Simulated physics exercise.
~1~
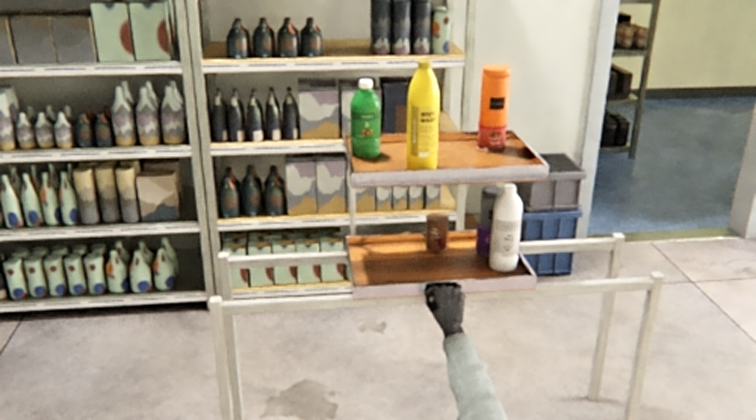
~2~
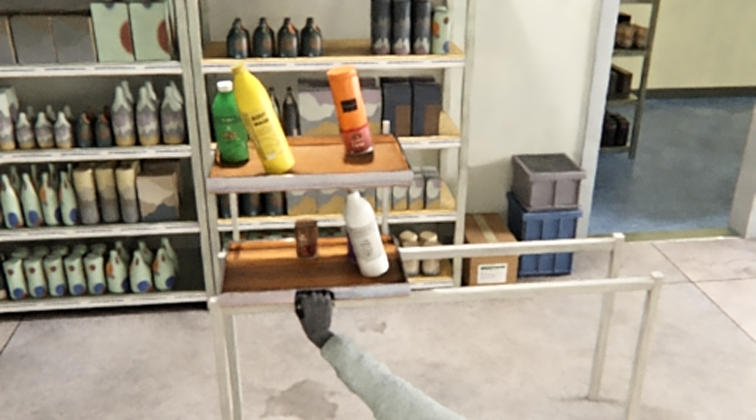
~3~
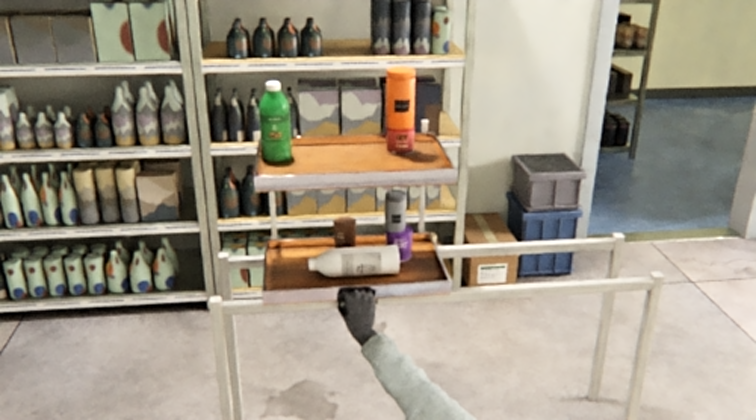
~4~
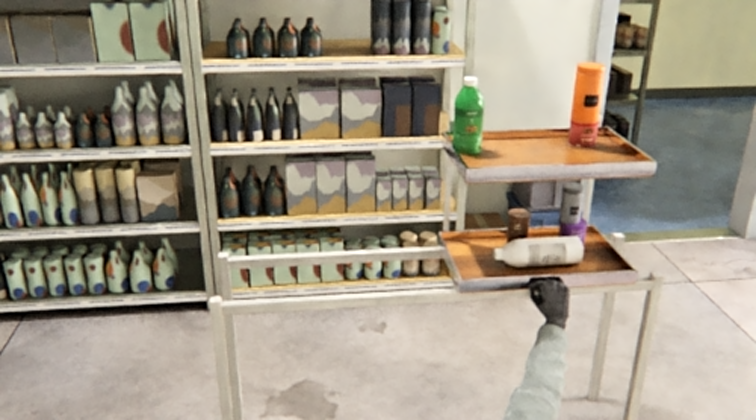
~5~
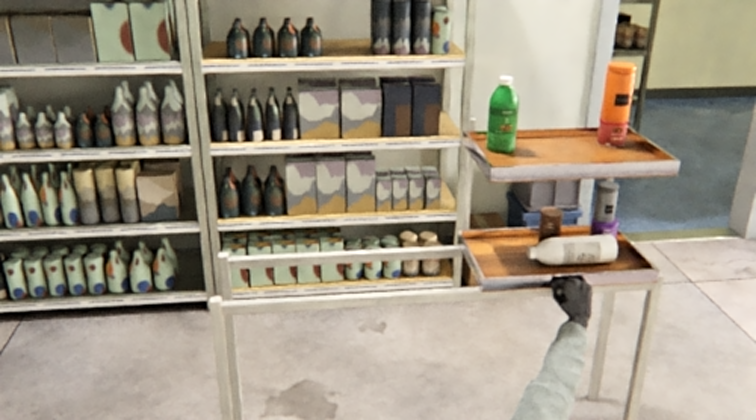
A dark-gloved hand in a pale sleeve grips the front of a two-level wooden tray on white rails, seen from slightly above in a shop with stocked shelves behind. Green, yellow and orange containers stand on the upper level, with a white bottle, a small brown tin and a purple container below. The tray slides left, and the yellow and white bottles tip. As it starts back right, the yellow bottle is gone from the tray and the white one lies on its side. The tray travels to the right end, the green and orange containers still upright.
